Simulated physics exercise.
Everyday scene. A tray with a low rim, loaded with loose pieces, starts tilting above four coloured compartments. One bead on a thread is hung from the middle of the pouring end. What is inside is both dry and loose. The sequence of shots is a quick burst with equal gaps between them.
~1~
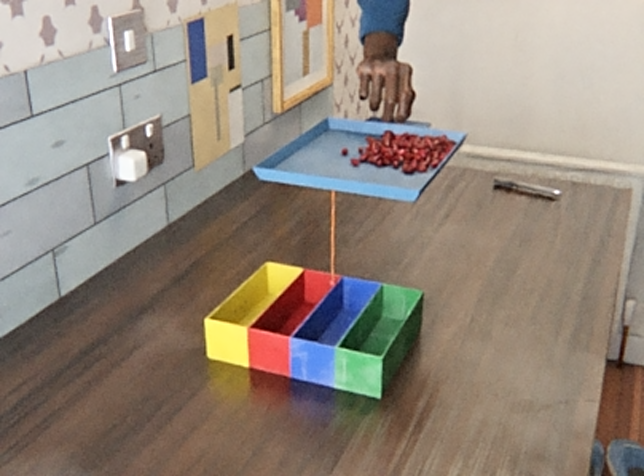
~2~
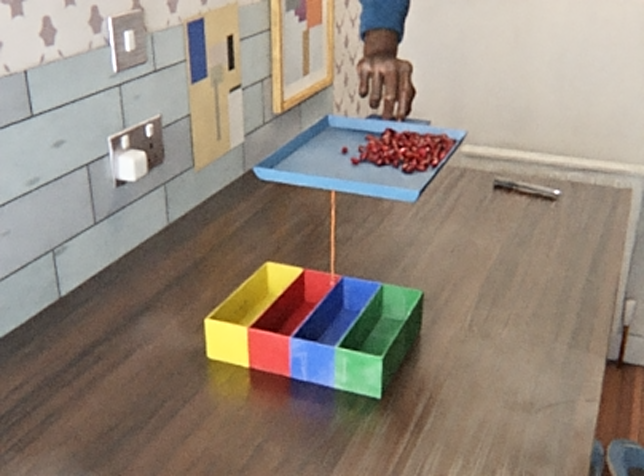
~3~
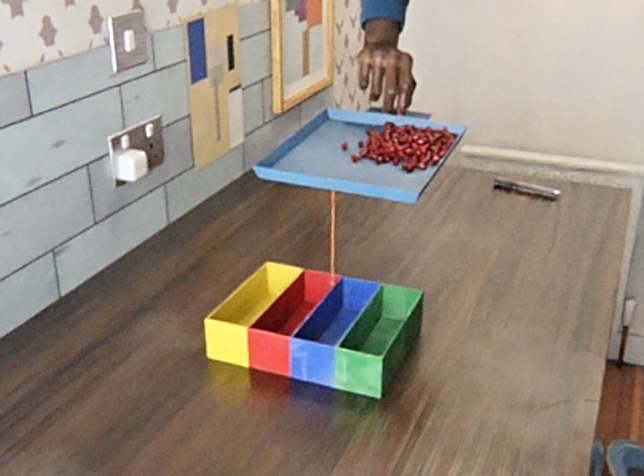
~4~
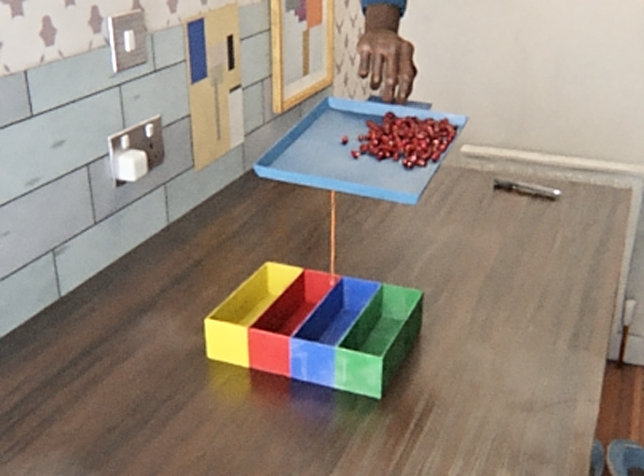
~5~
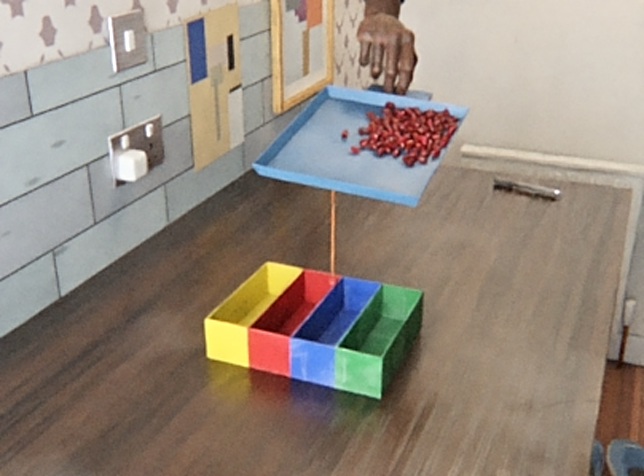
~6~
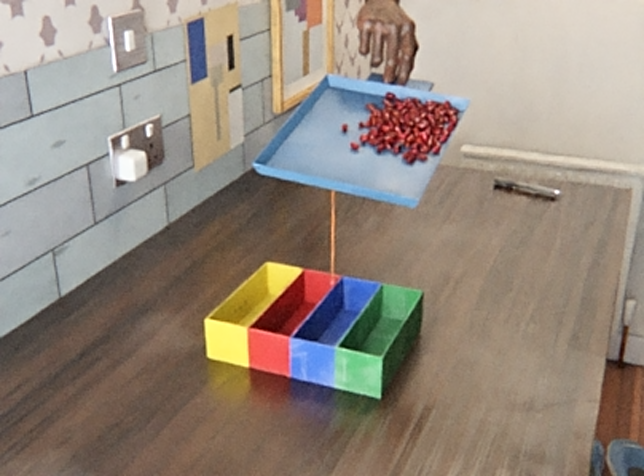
The clip opens on a level blue tray of dark red beans held above yellow, red, blue and green compartments on a wooden table. A hand at the back gradually raises the tray's far side, tilting it toward the front right corner, while the beans stay bunched on the right.
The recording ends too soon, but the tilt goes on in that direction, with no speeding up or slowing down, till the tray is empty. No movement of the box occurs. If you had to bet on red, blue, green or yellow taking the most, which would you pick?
I would pick green.
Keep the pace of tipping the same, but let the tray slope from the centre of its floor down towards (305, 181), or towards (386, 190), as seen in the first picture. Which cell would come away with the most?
Yellow, then the cell in green.
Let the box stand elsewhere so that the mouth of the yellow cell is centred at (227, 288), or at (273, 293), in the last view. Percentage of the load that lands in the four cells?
First try: Around 20 percent; second try: Around 90 percent.
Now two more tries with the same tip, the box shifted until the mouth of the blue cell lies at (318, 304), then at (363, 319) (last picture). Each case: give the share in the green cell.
That makes 30 per cent, followed by 50 per cent.
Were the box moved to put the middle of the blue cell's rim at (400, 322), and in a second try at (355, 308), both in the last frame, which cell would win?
Try one: The blue cell; try two: Green.
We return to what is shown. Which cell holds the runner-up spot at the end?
That's the blue cell.
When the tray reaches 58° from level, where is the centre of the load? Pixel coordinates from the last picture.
Near (391, 197).
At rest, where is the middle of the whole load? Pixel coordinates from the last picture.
I'd say the middle ends up at about (378, 356).
Shortly afterwards, tray tipped steeply; near two thirds on the tray; only a few in the green cell; only a few in the blue cell; near a quarter falling or outside the box.
Next, tray tipped right over; a little on the tray; near a third in the green cell; a little in the blue cell; near a third falling or outside the box.
Some moments later, tray tipped past a quarter turn; near half in the green cell; near a quarter in the blue cell; near a quarter falling or outside the box.
In the end, tray tipped past a quarter turn; near half in the green cell; near a quarter in the blue cell; none at all in the red cell; none at all in the yellow cell; near a quarter outside the box.
